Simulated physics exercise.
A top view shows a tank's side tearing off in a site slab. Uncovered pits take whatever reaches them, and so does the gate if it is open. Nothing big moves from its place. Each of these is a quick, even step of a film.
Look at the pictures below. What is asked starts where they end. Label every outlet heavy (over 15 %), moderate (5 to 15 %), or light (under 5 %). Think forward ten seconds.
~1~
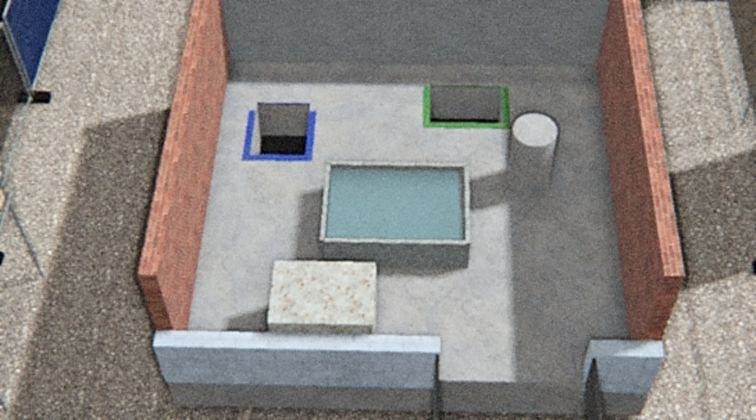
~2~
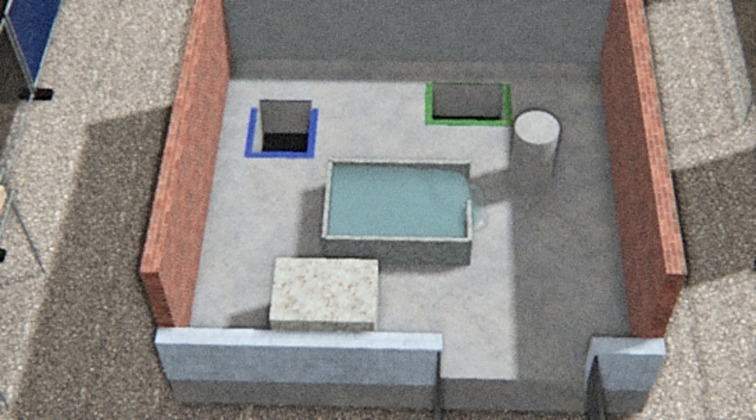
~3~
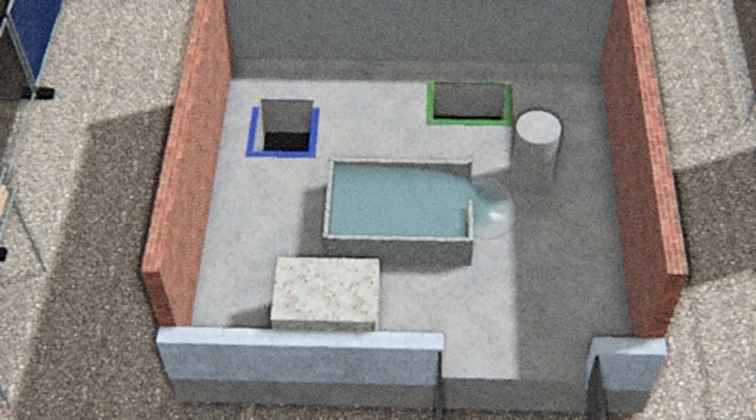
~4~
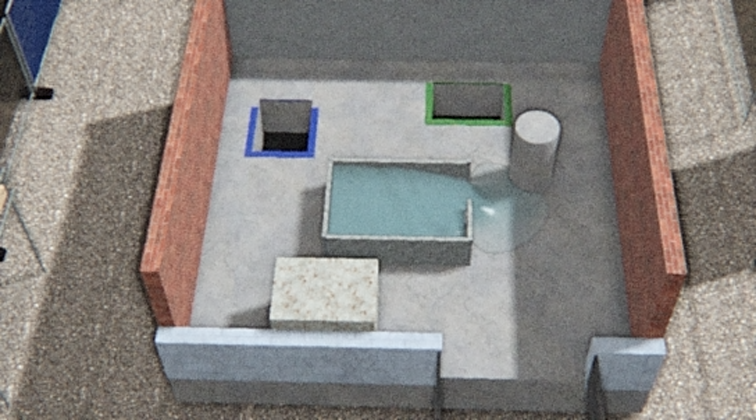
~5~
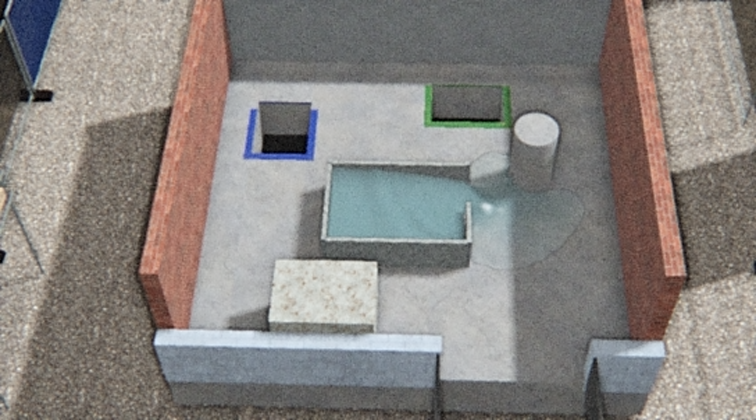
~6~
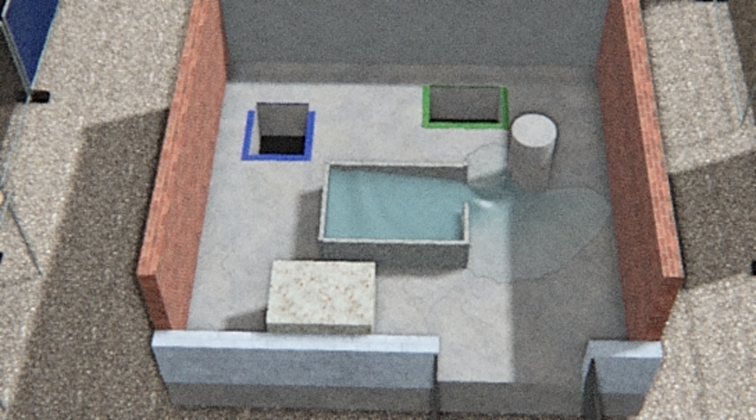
Labels: Gate - heavy, blue pit - light, green pit - heavy.
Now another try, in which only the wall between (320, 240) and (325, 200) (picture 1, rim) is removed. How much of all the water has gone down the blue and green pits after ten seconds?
In percent: Blue 25, green 4.
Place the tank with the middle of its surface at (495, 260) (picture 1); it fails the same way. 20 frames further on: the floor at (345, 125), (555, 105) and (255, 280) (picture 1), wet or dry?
Checking the three spots, I get high and dry, swamped, high and dry.
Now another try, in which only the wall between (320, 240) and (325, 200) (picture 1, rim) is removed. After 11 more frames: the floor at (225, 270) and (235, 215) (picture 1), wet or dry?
Point one waterlogged, point two waterlogged.
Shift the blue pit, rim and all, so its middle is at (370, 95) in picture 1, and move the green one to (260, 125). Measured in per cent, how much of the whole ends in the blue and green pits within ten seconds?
Of the total, the blue pit holds 12 per cent and the green pit 0 per cent.
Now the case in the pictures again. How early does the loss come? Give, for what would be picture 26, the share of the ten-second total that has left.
I make it 20 per cent.
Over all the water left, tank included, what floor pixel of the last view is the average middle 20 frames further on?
Estimate: (470, 225).
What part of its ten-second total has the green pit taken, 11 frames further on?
Close to 15 out of every hundred.
A moment on, water covers 15 % of the floor; the gate 0 %, the blue pit 0 %, the green pit 0 %.
Next, water covers 25 % of the floor; the gate 0 %, the blue pit 0 %, the green pit 3 %.
Then, water covers 35 % of the floor; the gate 2 %, the blue pit 0 %, the green pit 6 %.
Later, water covers 45 % of the floor; the gate 12 %, the blue pit 0 %, the green pit 12 %.
In the end, water covers 50 % of the floor; the gate 21 %, the blue pit 0 %, the green pit 21 %.
